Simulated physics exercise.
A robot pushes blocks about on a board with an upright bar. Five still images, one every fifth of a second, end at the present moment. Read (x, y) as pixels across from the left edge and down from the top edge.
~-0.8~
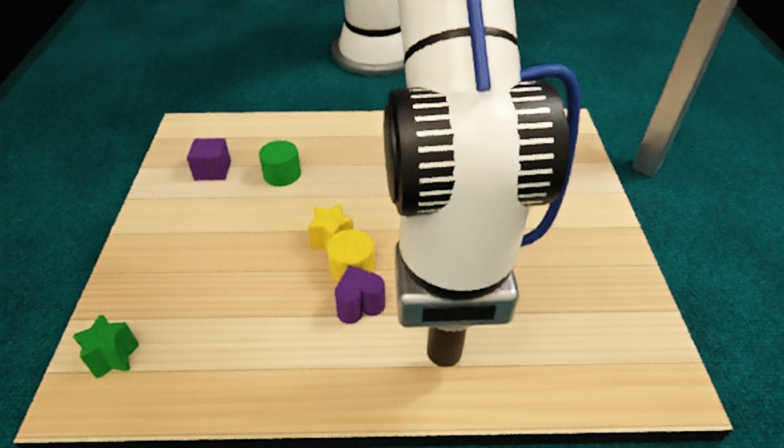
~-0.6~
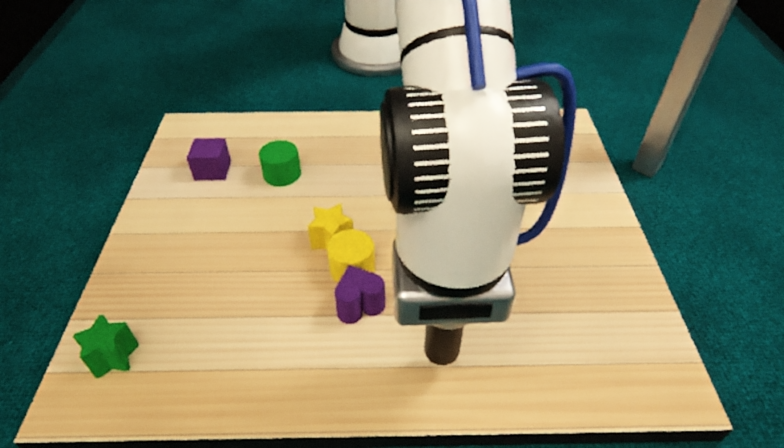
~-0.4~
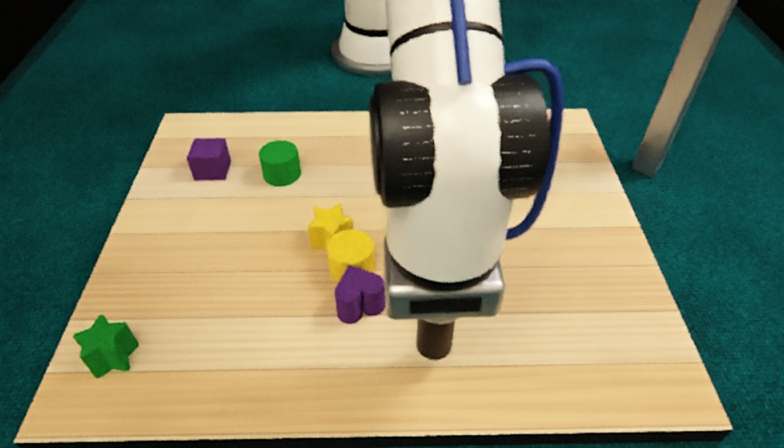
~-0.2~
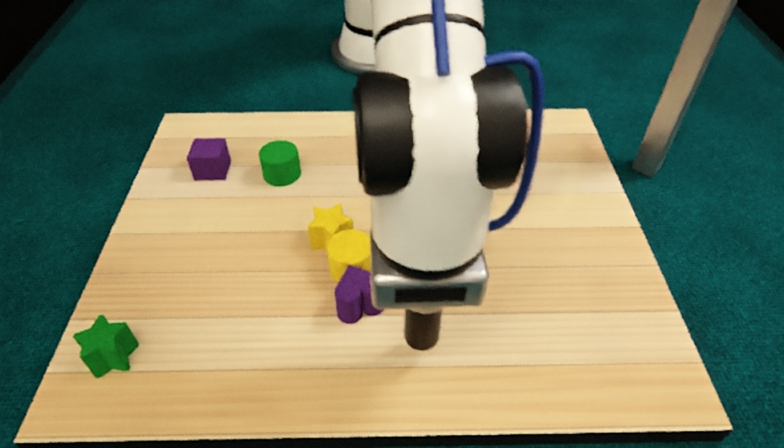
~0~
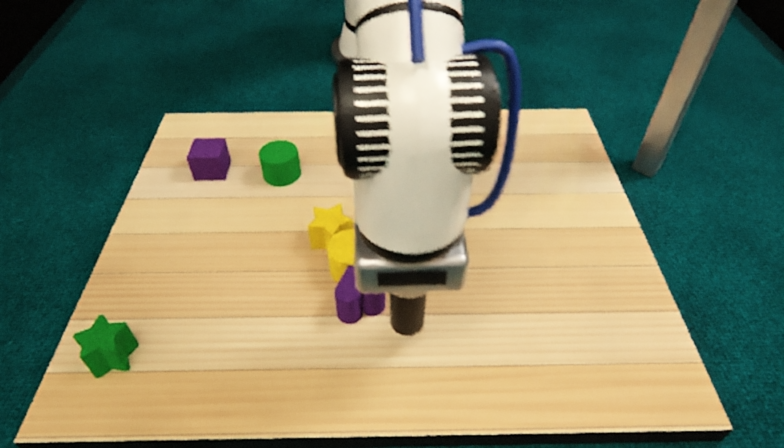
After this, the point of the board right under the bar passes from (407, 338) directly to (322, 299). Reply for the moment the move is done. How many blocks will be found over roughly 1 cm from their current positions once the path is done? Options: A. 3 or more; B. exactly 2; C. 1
A - 3 or more.
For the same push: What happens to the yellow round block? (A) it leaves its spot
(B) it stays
(A)
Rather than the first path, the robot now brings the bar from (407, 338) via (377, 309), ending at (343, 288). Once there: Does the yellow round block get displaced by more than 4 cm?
Answer: No.
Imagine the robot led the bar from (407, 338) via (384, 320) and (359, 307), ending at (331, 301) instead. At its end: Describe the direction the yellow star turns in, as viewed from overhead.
It turns clockwise.
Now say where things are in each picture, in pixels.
Tip of the bar at (444, 352), middles of tops, yellow star at (329, 217), yellow round block at (350, 245), purple heart-shaped block at (358, 283), in the first frame.
Bar at (442, 350), nothing pushed, in the second frame.
Bar at (434, 345), nothing pushed, in the third frame.
Bar at (422, 336), nothing pushed, in the fourth frame.
Bar at (407, 322), yellow star at (329, 217), yellow round block at (350, 245), purple heart-shaped block partly hidden, in the fifth frame.
On the path given first. Halfway along, bar at (362, 302); yellow round block at (349, 242); purple heart-shaped block at (344, 275), turned 15° anticlockwise.
At the end, bar at (320, 282); yellow star at (324, 207), turned 15° clockwise; yellow round block at (341, 231); purple heart-shaped block at (309, 253).
